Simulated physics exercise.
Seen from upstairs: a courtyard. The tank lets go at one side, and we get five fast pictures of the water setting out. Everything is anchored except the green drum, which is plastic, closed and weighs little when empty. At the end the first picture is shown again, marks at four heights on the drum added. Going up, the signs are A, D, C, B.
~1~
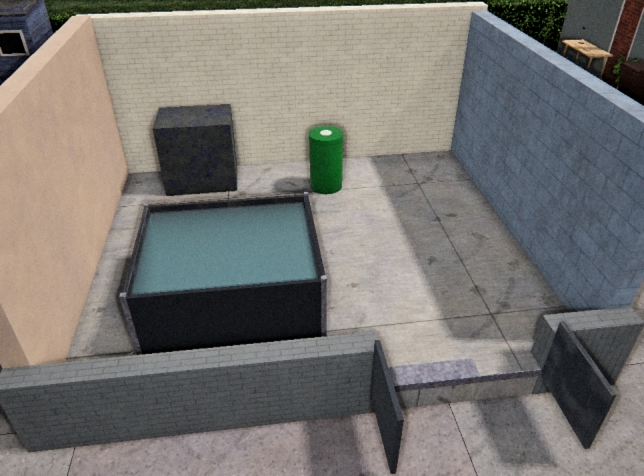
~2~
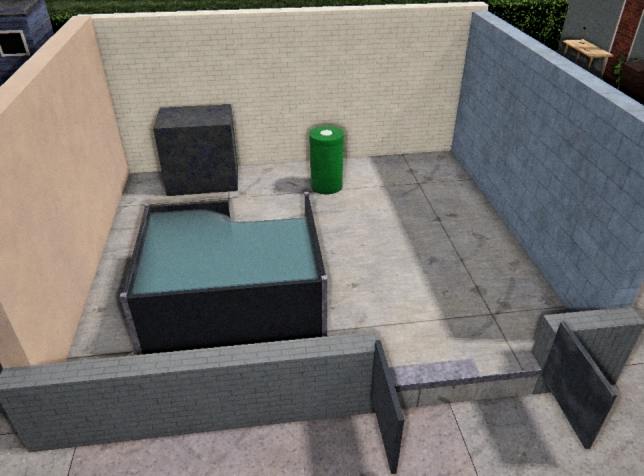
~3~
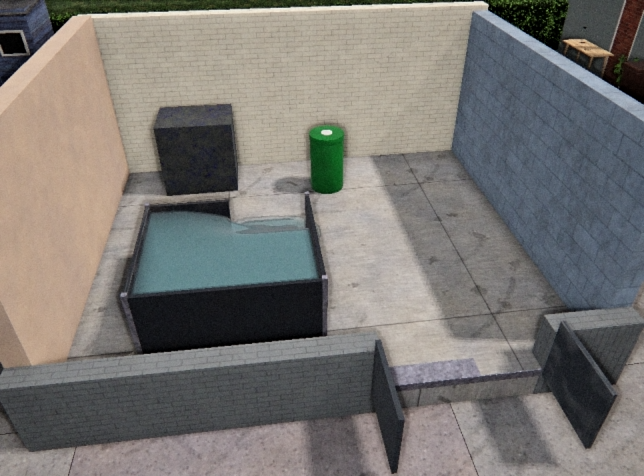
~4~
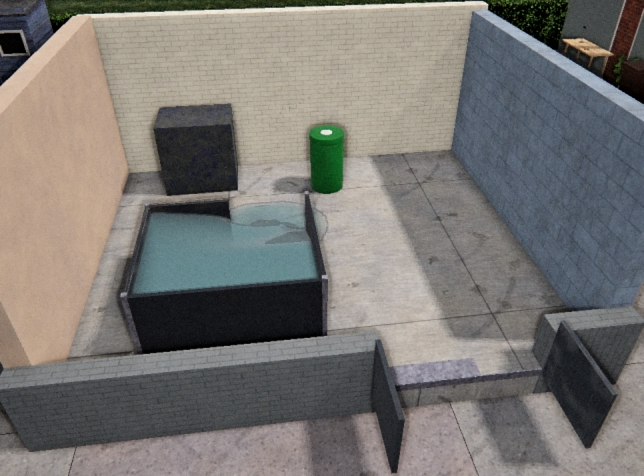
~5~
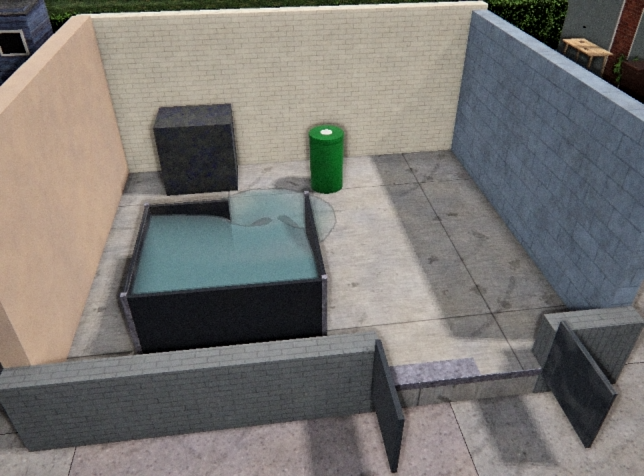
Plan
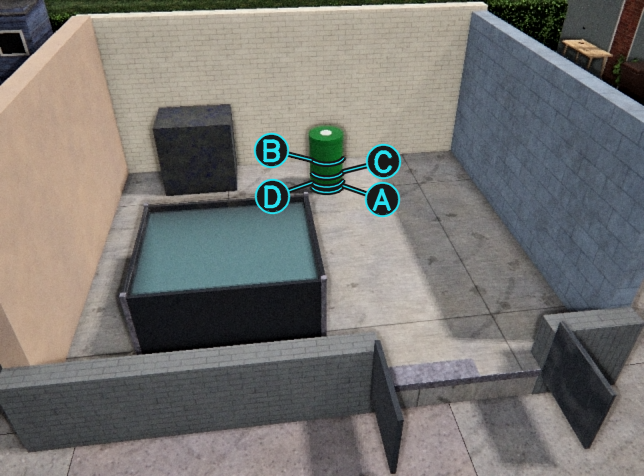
Water pouring through a gap in the back of a dark square tank and spreading across a walled yard towards a green drum.
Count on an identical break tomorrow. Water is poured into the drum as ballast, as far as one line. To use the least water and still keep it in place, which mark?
The limit is B.
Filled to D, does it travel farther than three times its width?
Yes, it does.
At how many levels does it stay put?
One.
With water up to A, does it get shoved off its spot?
Yes, that goes wrong.
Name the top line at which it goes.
That would be C.
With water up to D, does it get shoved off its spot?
Yes, it does.
In cyan, A at (329, 192); B at (329, 164); C at (329, 177); D at (329, 187); from the bottom up A, D, C, B.
With A, it is washed out through the gate.
With B, it does not move.
With C, it is pushed about twice its own width away.
With D, it is pushed about 5 times its own width away.
